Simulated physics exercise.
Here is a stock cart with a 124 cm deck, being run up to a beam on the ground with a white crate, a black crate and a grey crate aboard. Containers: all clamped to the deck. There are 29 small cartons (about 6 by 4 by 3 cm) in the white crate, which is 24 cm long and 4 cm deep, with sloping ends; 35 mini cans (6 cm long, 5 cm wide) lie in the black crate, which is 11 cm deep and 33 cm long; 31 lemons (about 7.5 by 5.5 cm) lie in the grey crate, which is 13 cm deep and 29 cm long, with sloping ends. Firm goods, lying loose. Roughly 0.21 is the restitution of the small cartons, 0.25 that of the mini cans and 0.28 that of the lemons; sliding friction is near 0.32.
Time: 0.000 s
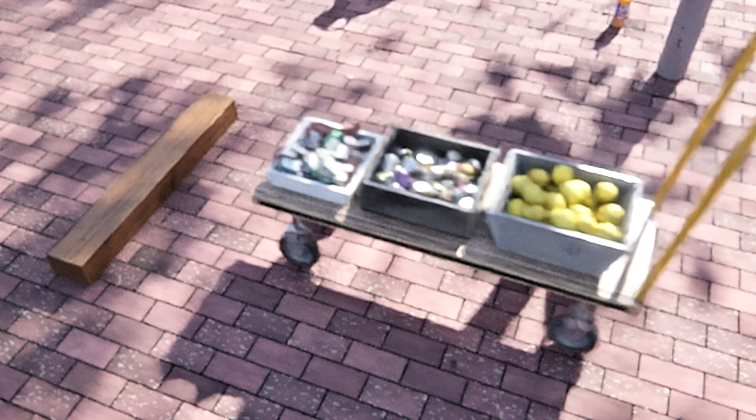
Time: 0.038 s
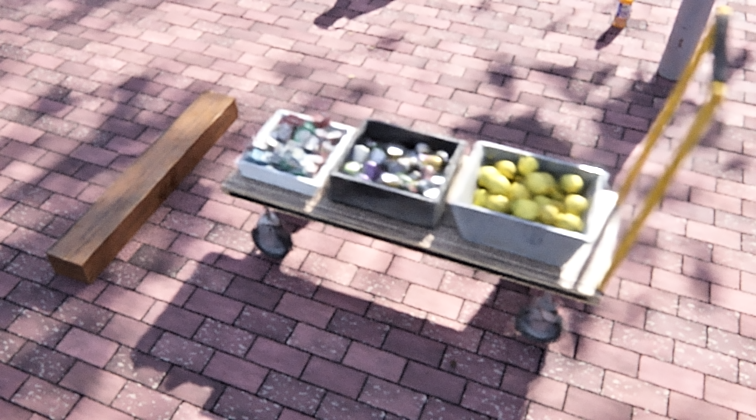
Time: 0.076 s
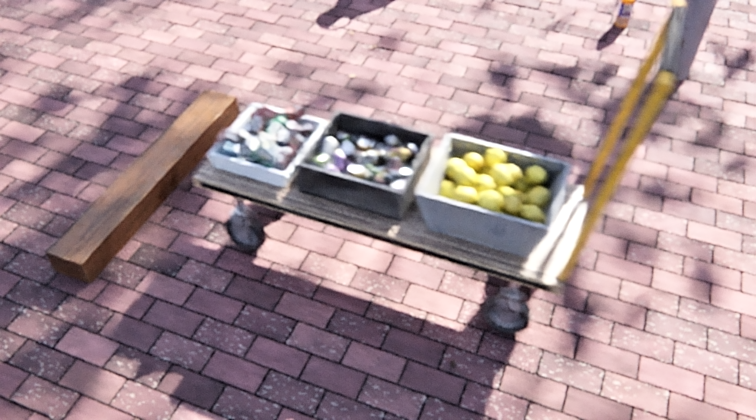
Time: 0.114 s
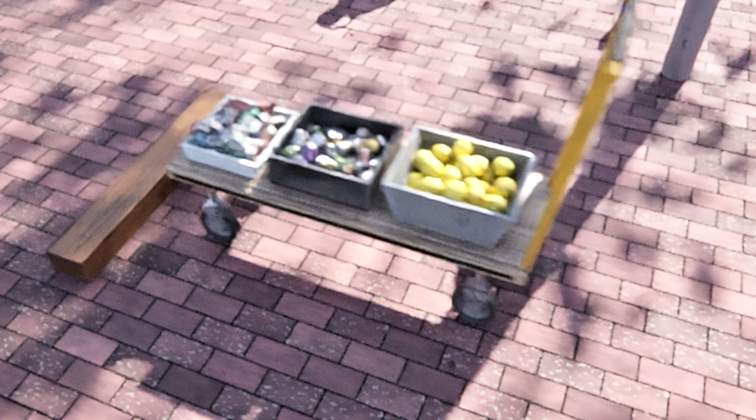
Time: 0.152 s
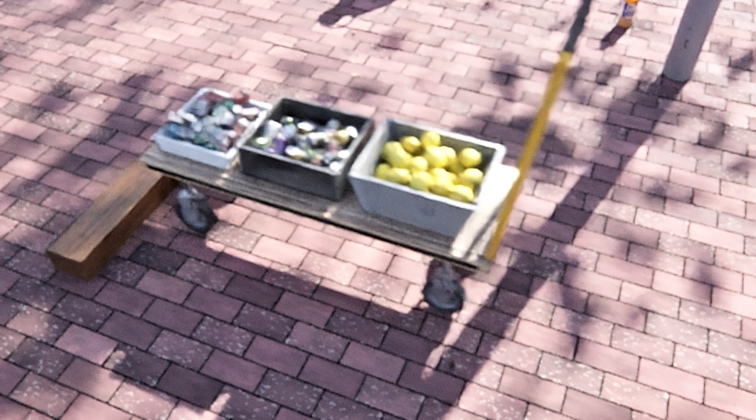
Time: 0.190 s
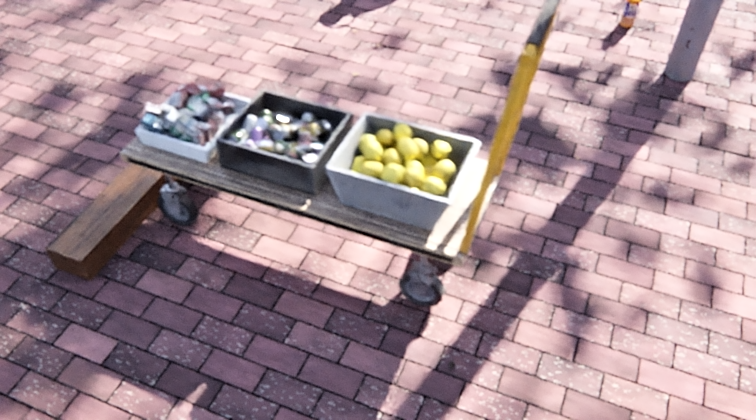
On a sunny brick pavement, a flat cart with a yellow handle rolled left toward a wooden beam, carrying small items in a white crate and a black one and yellow objects in a grey one.
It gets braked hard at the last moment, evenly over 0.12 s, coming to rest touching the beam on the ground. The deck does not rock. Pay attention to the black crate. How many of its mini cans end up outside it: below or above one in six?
The black crate sheds below one sixth of its mini cans.
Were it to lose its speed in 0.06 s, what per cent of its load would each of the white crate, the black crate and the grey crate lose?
With that change, white crate 50 per cent, black crate 0 per cent, grey crate 10 per cent.
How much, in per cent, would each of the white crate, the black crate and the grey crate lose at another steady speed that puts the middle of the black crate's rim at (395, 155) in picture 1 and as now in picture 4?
White crate 10, black crate 0, grey crate 0 per cent.
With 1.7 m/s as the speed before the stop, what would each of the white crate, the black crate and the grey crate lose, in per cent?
White crate 20 %, black crate 0 %, grey crate 0 %.
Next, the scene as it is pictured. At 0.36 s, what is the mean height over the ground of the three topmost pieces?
56 cm.
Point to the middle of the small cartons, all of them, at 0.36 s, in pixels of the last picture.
Roughly at (156, 112).
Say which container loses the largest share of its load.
It's the white crate.
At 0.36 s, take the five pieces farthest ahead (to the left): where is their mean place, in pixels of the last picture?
Mean position approx. (105, 91).
After 0.24 s, 1 of 29 out of the white crate, 0 of 35 out of the black crate and 0 of 31 out of the grey crate.
After 0.36 s, 11 of 29 out of the white crate, 0 of 35 out of the black crate and 0 of 31 out of the grey crate.
After 0.59 s, 12 of 29 out of the white crate, 0 of 35 out of the black crate and 1 of 31 out of the grey crate.
Final count (at 1.09 s), 12 of 29 out of the white crate, 0 of 35 out of the black crate and 1 of 31 out of the grey crate. Asked share, 0 of 35, 0 per cent.
